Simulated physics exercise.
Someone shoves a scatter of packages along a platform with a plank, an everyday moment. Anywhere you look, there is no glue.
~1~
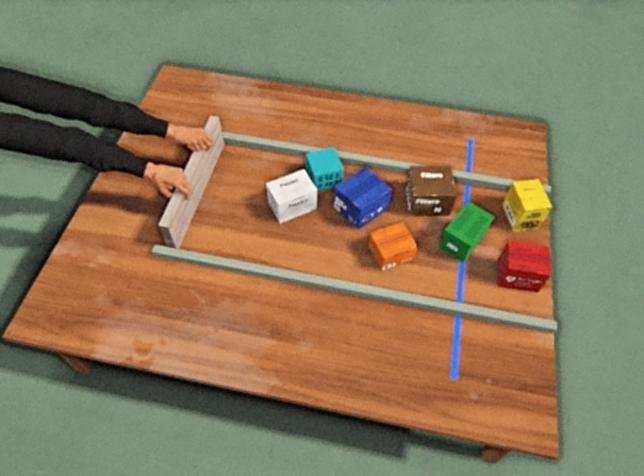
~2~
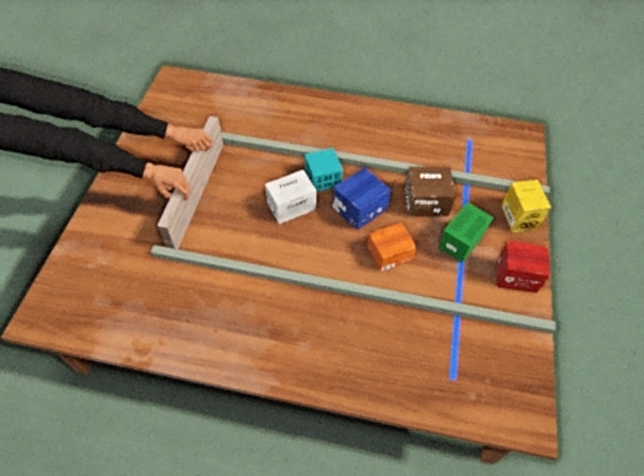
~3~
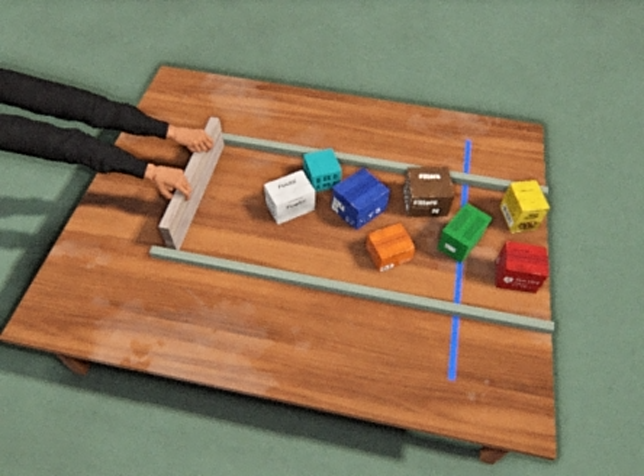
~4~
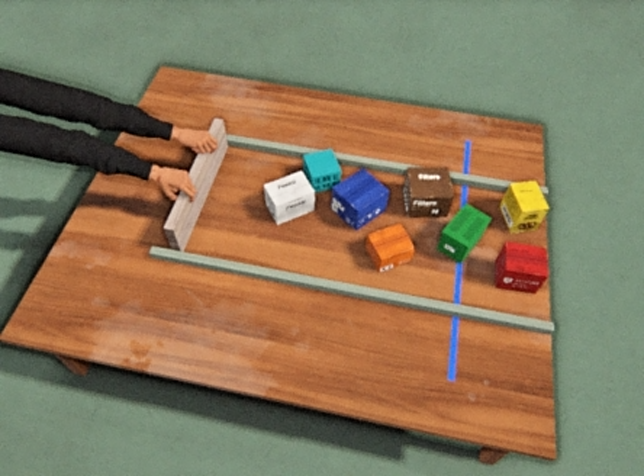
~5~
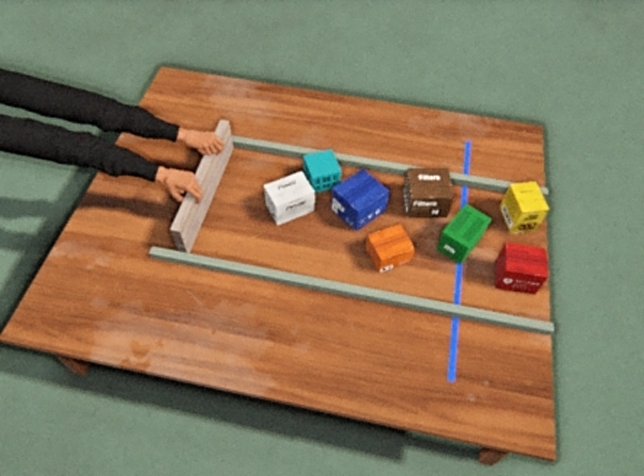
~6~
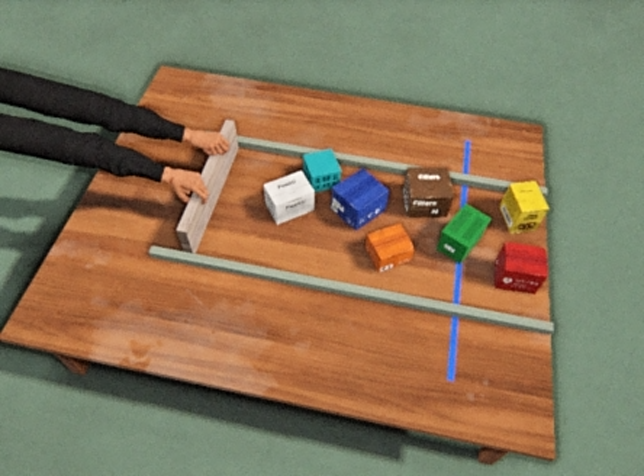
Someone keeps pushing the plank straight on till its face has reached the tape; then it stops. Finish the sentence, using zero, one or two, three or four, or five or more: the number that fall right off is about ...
The number that fall right off is about one or two.
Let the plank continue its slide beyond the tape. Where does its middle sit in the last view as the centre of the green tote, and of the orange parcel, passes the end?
Roughly (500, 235); for the second one, roughly (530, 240).
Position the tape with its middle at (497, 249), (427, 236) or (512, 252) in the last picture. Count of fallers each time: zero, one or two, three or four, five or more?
Going through the places as listed, I'd say five or more, then either one or two, then 5 or more.
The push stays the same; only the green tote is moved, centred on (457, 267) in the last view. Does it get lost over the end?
It is safe.
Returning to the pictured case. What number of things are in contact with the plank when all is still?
At rest, 3 are in contact.
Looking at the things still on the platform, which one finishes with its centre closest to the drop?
The red box winds up nearest.
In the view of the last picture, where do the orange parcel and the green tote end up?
The orange parcel at (479, 285), the green tote at (517, 261).
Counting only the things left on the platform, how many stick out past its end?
Overhang count: 1.
Soon after, none off yet; yellow box at rest near (523, 207); red box at rest near (520, 268); green tote at rest near (463, 234).
After that, none off yet; yellow box at rest near (523, 207); red box at rest near (520, 268); green tote displaced a little near (468, 238).
In the end, the number that fall off is one or two; gone, brown box and yellow box.
